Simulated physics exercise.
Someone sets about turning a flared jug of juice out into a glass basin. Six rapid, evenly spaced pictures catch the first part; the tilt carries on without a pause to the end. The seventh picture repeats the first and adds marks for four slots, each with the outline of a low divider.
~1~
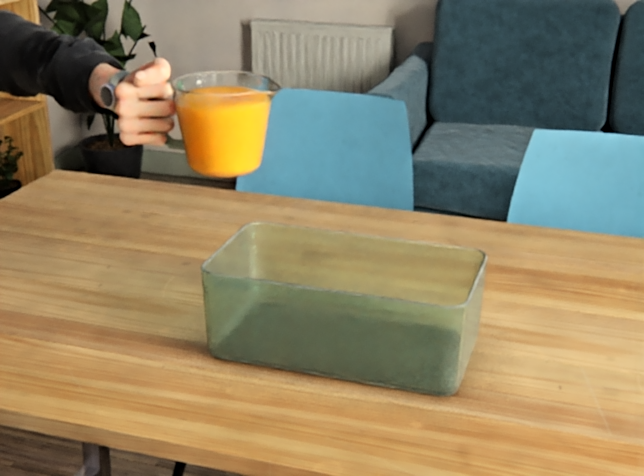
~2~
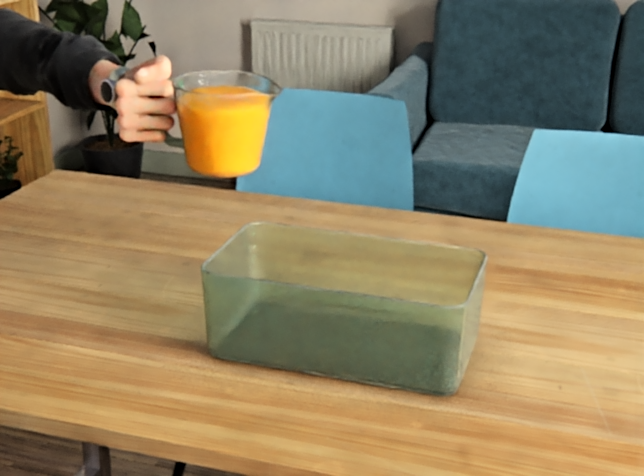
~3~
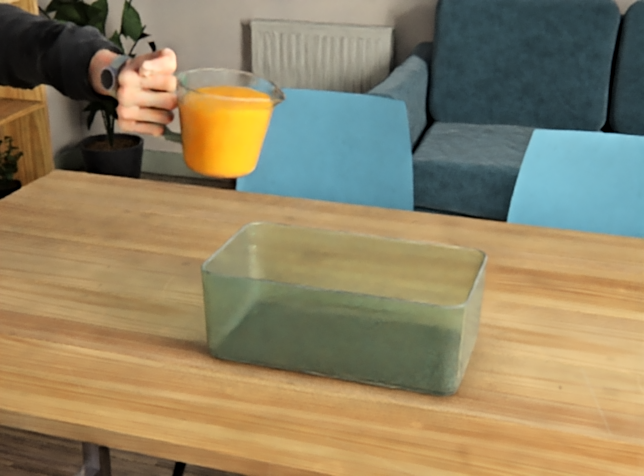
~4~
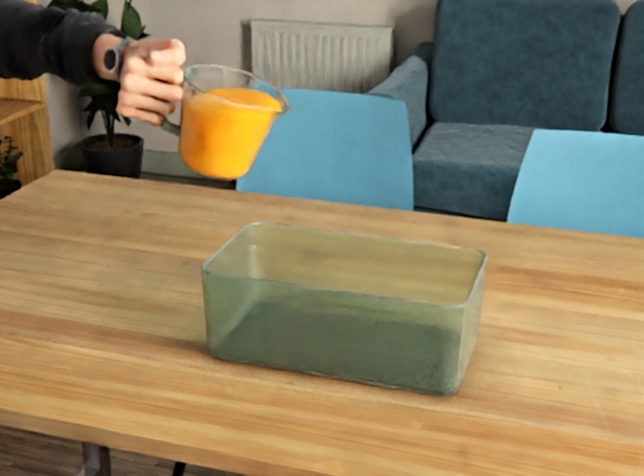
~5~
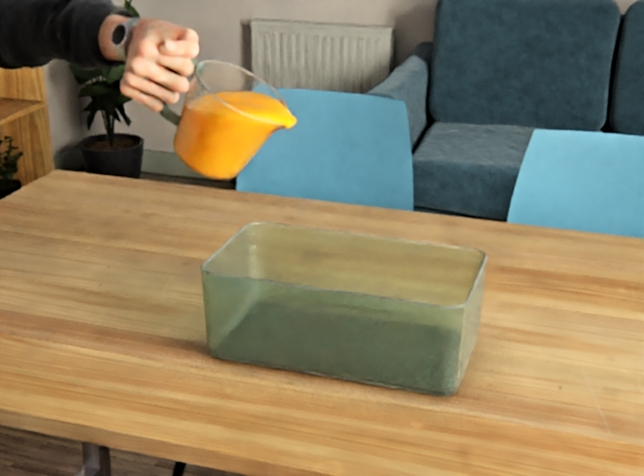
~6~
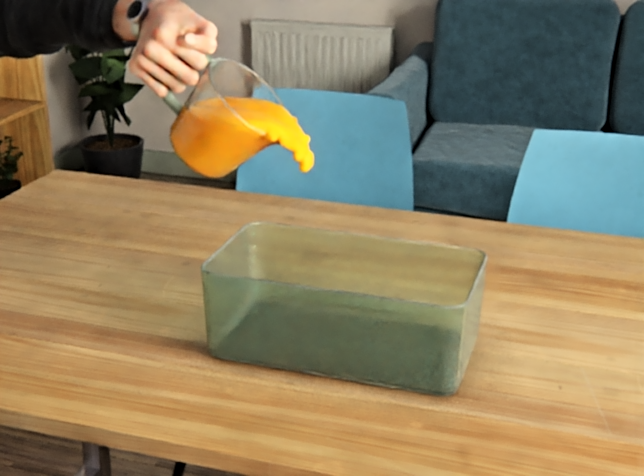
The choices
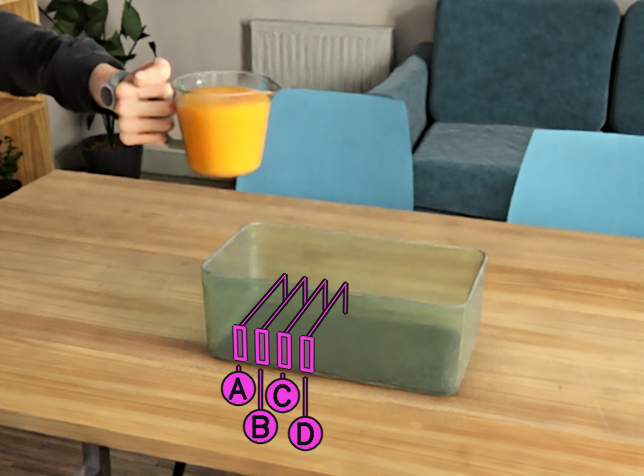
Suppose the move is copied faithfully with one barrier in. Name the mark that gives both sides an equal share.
The answer is place D.
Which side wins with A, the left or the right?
The right side.
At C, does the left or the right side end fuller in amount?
The right side.
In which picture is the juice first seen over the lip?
In picture 5.
On the marked copy, A at (238, 366); B at (260, 370); C at (282, 374); D at (305, 377).
Choosing A, about 5 % ends left of the wall and 94 % right of it.
Choosing B, about 8 % ends left of the wall and 91 % right of it.
Choosing C, about 22 % ends left of the wall and 77 % right of it.
Choosing D, about 51 % ends left of the wall and 47 % right of it.
